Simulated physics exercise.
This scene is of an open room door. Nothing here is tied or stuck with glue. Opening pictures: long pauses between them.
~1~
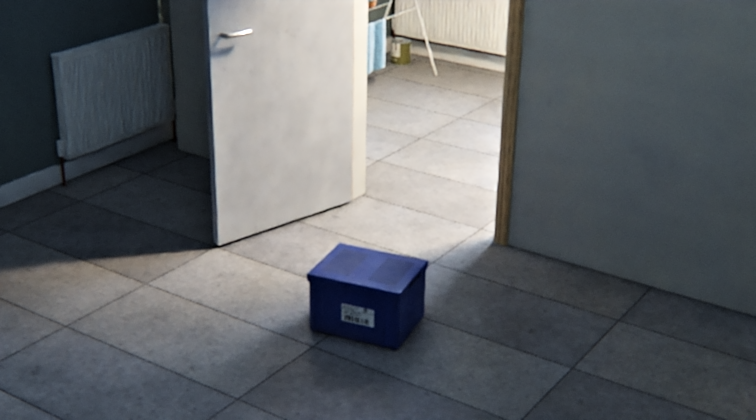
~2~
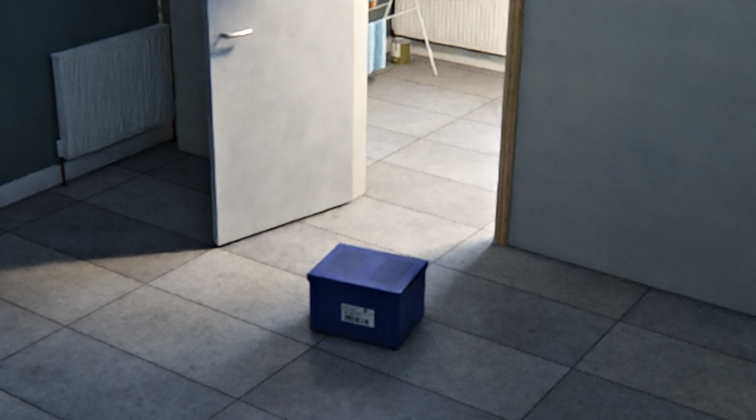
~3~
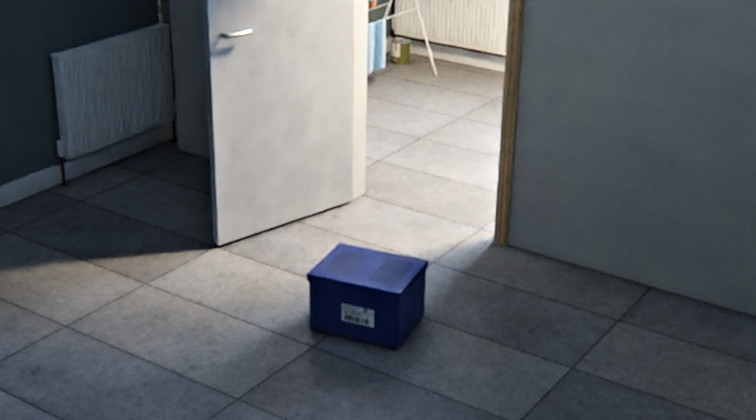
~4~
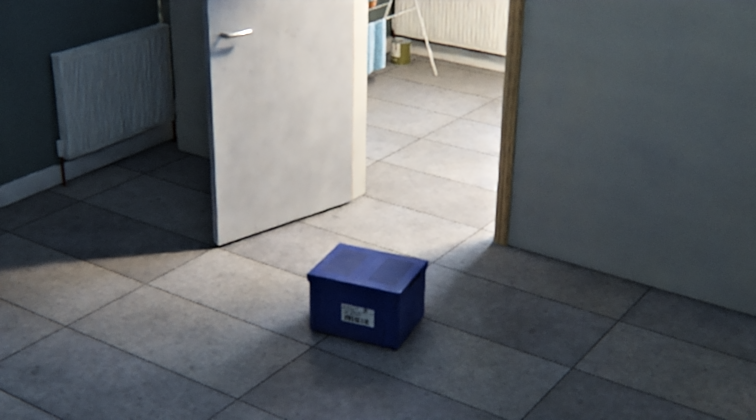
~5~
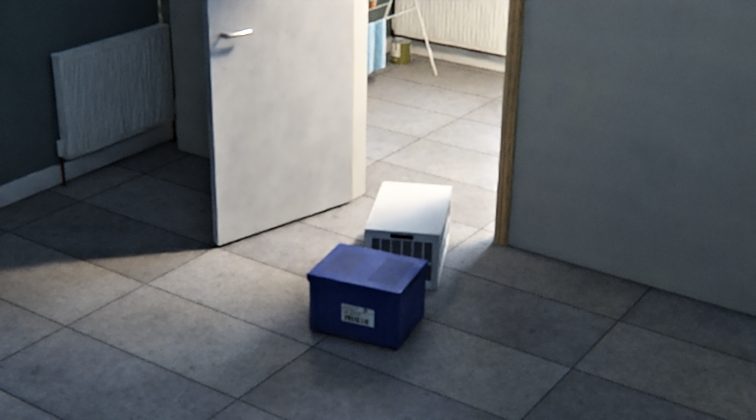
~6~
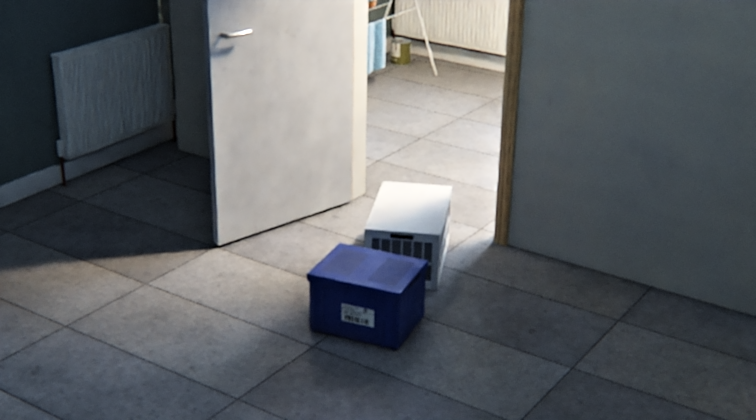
A white door stood wide open and still, with a blue tote on the tiled floor in front of the doorway; later a white chest appeared just behind the tote, and nothing else changed.
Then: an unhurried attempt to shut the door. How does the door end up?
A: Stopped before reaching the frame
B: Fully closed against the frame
Answer: A.
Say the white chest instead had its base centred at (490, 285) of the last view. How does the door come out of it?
Then it swings home.
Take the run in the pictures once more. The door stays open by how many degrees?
Roughly 45 degrees open.
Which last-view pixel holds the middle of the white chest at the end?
Near pixel (421, 233).
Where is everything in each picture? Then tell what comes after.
In the first frame, door wide open and still; blue tote (368, 296).
In the second frame, door wide open and still; blue tote (368, 296).
In the third frame, door wide open and still; blue tote (368, 296).
In the fourth frame, door wide open and still; blue tote (368, 296).
In the fifth frame, door wide open and still; blue tote (368, 296).
In the sixth frame, door wide open and still; white chest (409, 233); blue tote (368, 296).
Then, 0.60 s after the last picture, open by 90°.
Then, 1.00 s after the last picture, open by 69°.
Then, 1.40 s after the last picture, open by 48°; white chest slid a little near (416, 233).
At rest, open by 45°; both in place. Seen from the same camera at the end, white chest near (421, 233).
